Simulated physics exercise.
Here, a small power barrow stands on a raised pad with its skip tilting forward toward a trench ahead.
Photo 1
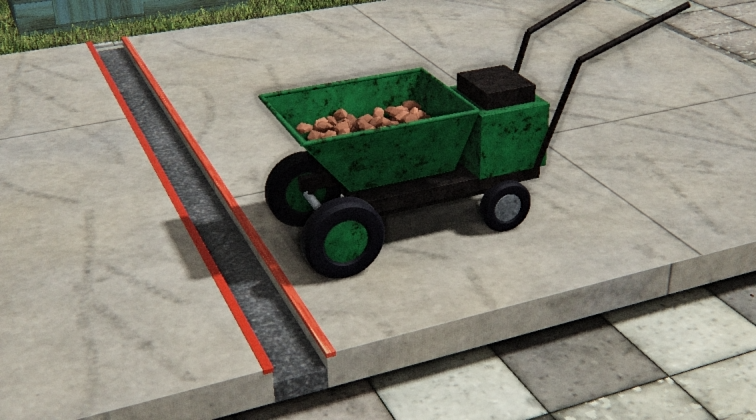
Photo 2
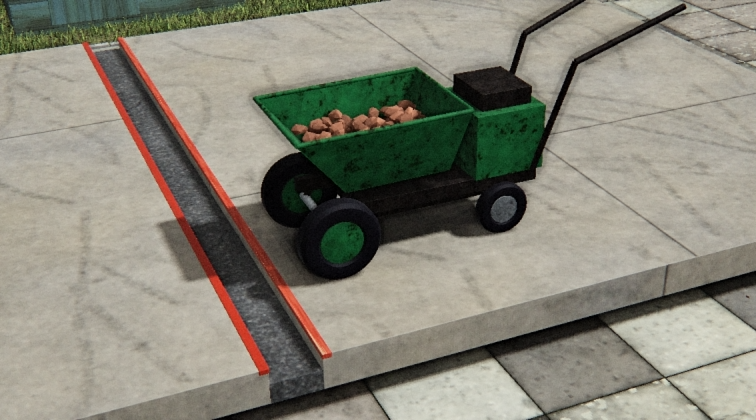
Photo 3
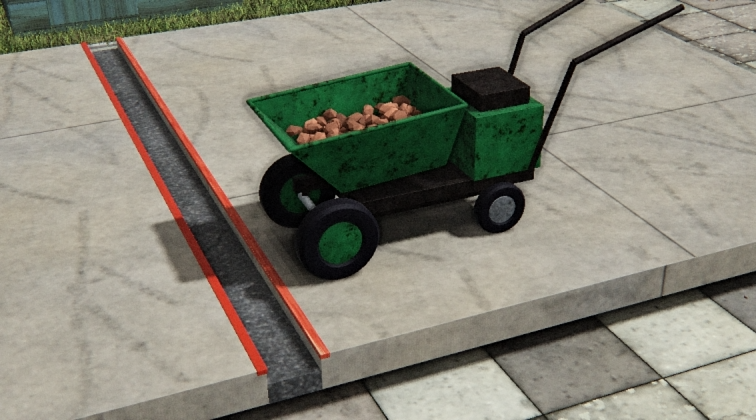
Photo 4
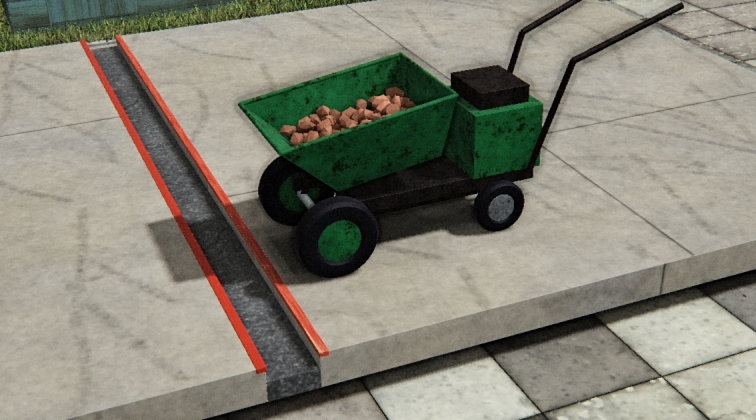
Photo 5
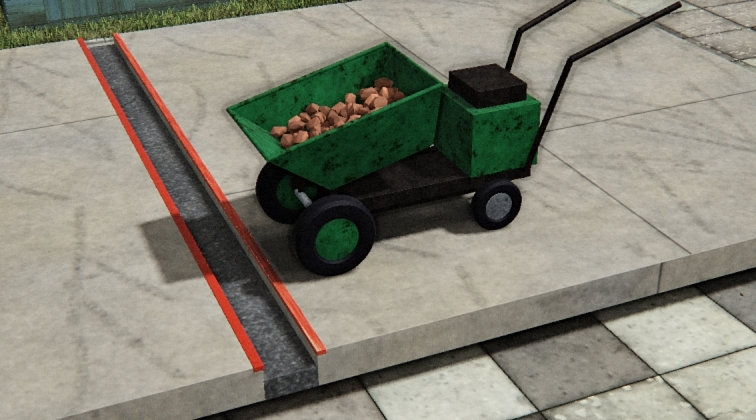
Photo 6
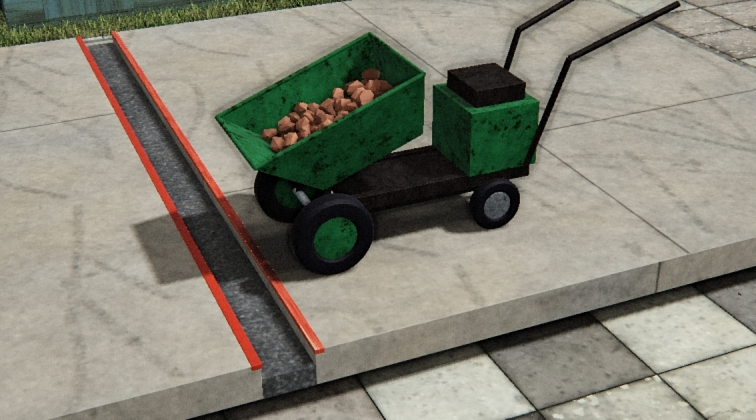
A raised pad of pale concrete slabs, with grass behind and checkered paving in front, is seen from above at an angle. A green power barrow with black handles stands right of centre, its skip holding reddish-brown rubble, while a dark, red-edged trench runs across the pad to its left. The skip tilts gradually forward to the left, its rear rising away from the green box behind, as the view shifts very slightly.
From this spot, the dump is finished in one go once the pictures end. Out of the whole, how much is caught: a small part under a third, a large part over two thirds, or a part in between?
Out of the whole, a small part is caught.
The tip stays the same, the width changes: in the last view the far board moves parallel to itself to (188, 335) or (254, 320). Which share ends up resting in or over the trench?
70 %, give or take, and then 0 %.
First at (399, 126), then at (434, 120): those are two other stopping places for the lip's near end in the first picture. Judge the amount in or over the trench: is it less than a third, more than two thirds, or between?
Spot 1: The middle third. Spot 2: Less than a third.
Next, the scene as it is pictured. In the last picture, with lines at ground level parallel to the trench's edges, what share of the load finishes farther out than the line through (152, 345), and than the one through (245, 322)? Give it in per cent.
Estimate, first then second: 10 %, 80 %.
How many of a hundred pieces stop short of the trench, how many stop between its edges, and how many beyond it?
Approximate split: Short 0 percent, between 5 percent, beyond 80 percent.
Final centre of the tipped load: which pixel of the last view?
Near (164, 274), more or less.
Just after the last frame, skip tipped steeply; every one in the skip.
A moment on, skip tipped right over; the larger part in the skip; roughly a quarter beyond it; just a few falling.
Further on, skip tipped right over; roughly a quarter in the skip; just a few in or heaped over the trench; the larger part beyond it.
When it is over, skip tipped right over; about a tenth in the skip; about a tenth in or heaped over the trench; the larger part beyond it.
